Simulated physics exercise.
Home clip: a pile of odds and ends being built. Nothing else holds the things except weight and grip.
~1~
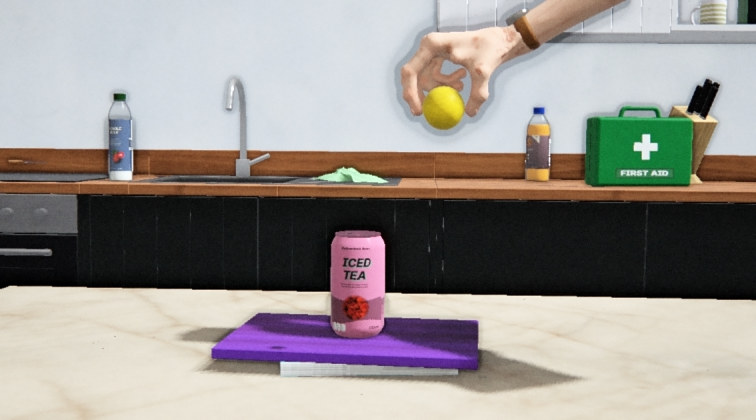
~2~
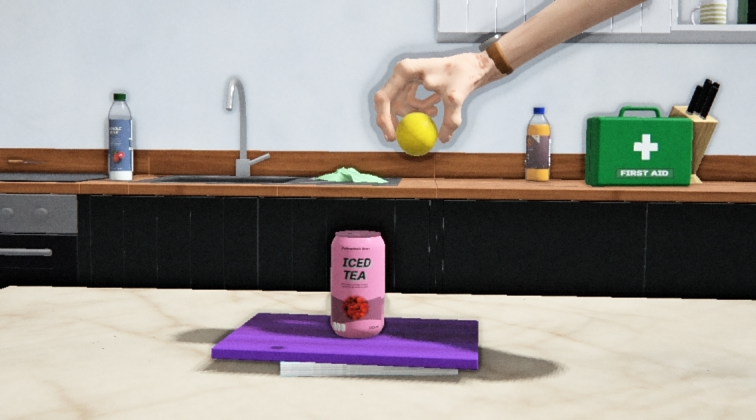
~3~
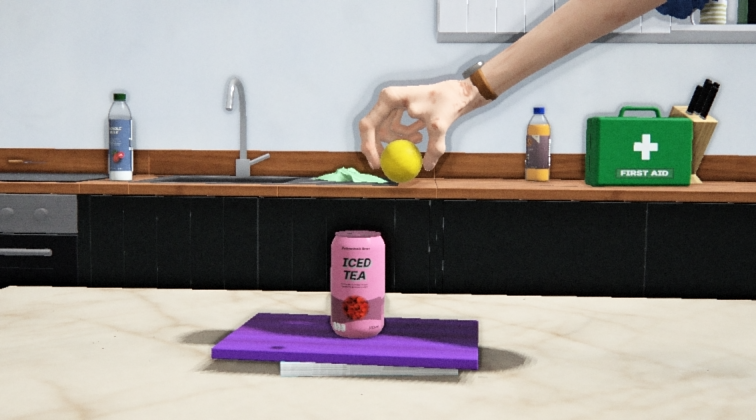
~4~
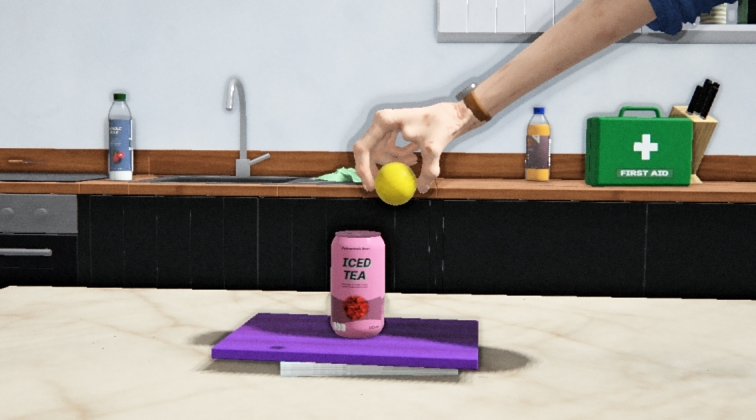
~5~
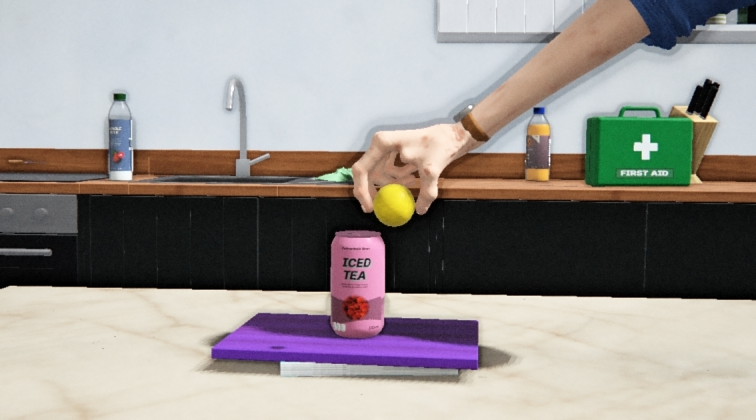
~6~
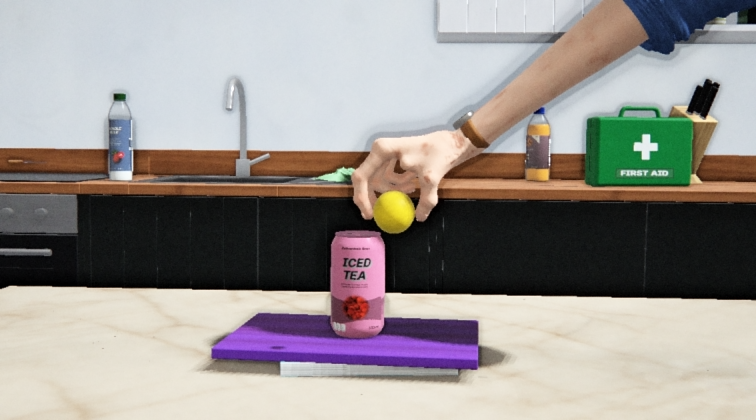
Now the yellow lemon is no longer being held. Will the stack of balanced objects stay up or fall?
Short answer: It's not safe.
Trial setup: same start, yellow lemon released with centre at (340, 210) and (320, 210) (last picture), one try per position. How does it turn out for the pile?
Case 1: Stable. Case 2: Collapse.
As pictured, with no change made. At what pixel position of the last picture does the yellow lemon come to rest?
About (430, 315).
Then, 0.20 s later than the last frame, yellow lemon moved a little near (408, 232).
Then, 0.30 s later than the last frame, yellow lemon now fallen.
When it is over, fallen, yellow lemon; the other 3 as before. End places, in pixels of the last picture, yellow lemon near (430, 315). The pile gives way.
